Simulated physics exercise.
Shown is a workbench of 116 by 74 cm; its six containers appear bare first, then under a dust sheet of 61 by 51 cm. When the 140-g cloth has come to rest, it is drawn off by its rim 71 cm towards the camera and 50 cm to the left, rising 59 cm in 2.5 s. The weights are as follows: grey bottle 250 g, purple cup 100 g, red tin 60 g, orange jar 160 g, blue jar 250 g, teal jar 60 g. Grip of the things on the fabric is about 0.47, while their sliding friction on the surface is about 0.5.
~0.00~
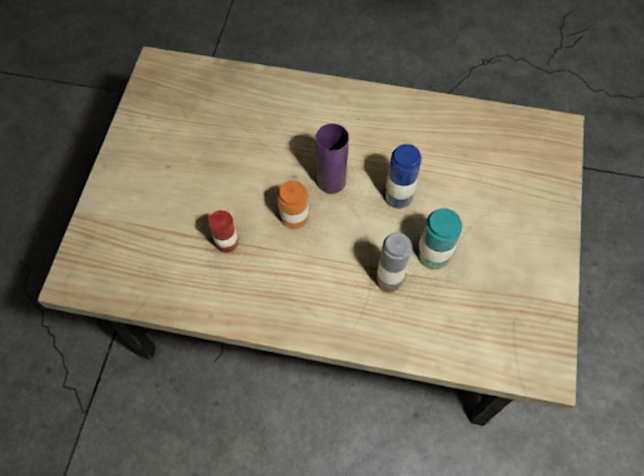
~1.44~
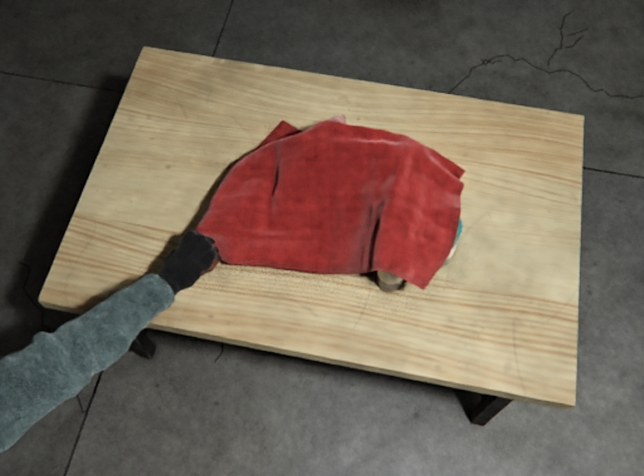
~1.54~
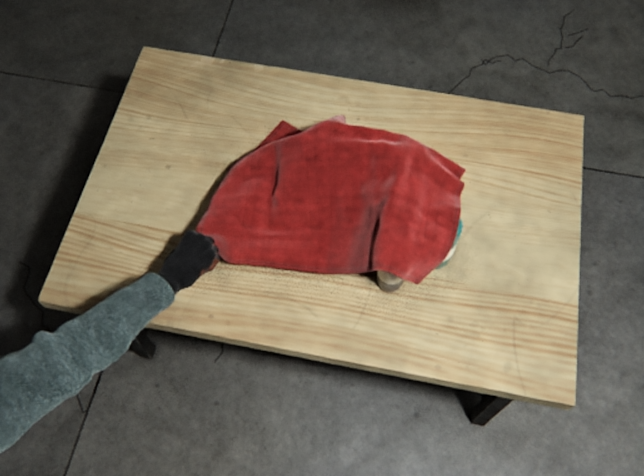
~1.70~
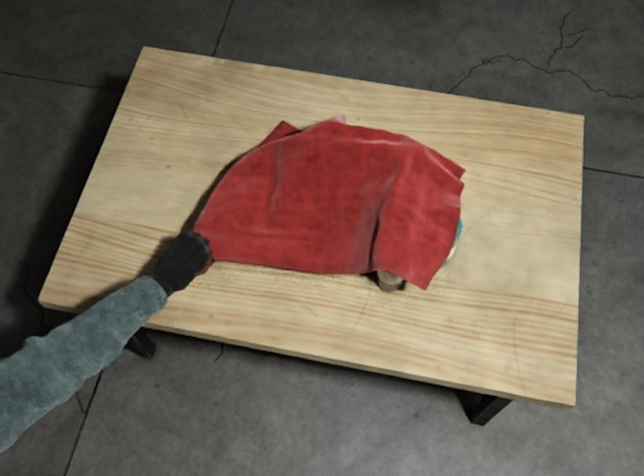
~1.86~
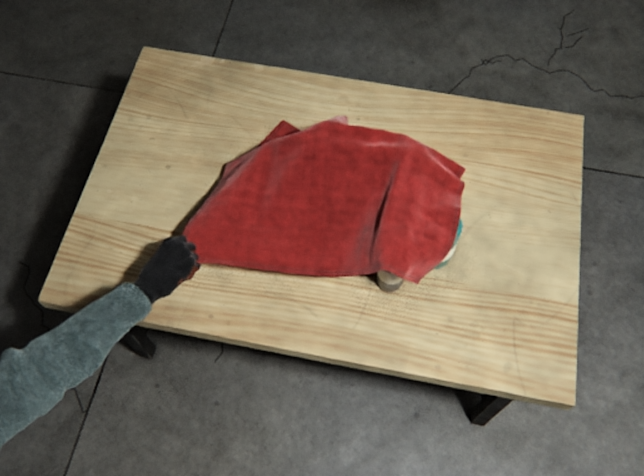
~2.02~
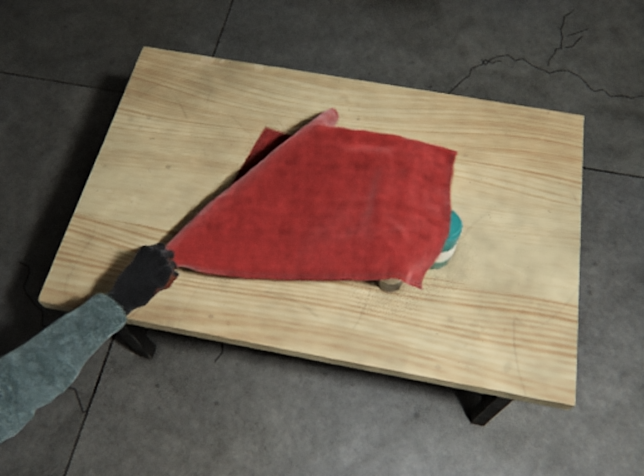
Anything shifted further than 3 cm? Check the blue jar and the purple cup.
One by one: The blue jar ends up in position. The purple cup ends up out of position.
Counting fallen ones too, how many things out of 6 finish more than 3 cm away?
The number is 3.
After 2.5 s, middle of the dust sheet at (210, 196); purple cup on its side, 15 cm off its start, red tin 2 cm off its start.
After 3.0 s, middle of the dust sheet at (57, 303); purple cup on its side, 20 cm off its start, red tin 6 cm off its start, orange jar 5 cm off its start.
After 3.5 s, middle of the dust sheet at a place out of view; purple cup on its side, 32 cm off its start at (195, 183), red tin on its side, 15 cm off its start at (197, 295), orange jar on its side, 9 cm off its start at (253, 215).
After 4.0 s, middle of the dust sheet at a place out of view; purple cup on its side, 46 cm off its start, red tin on its side, 23 cm off its start, orange jar on its side, 9 cm off its start.
After 4.8 s, middle of the dust sheet at a place out of view; purple cup over the edge, blue jar 0 cm off its start at (407, 154), red tin over the edge, orange jar on its side, 9 cm off its start at (253, 215).
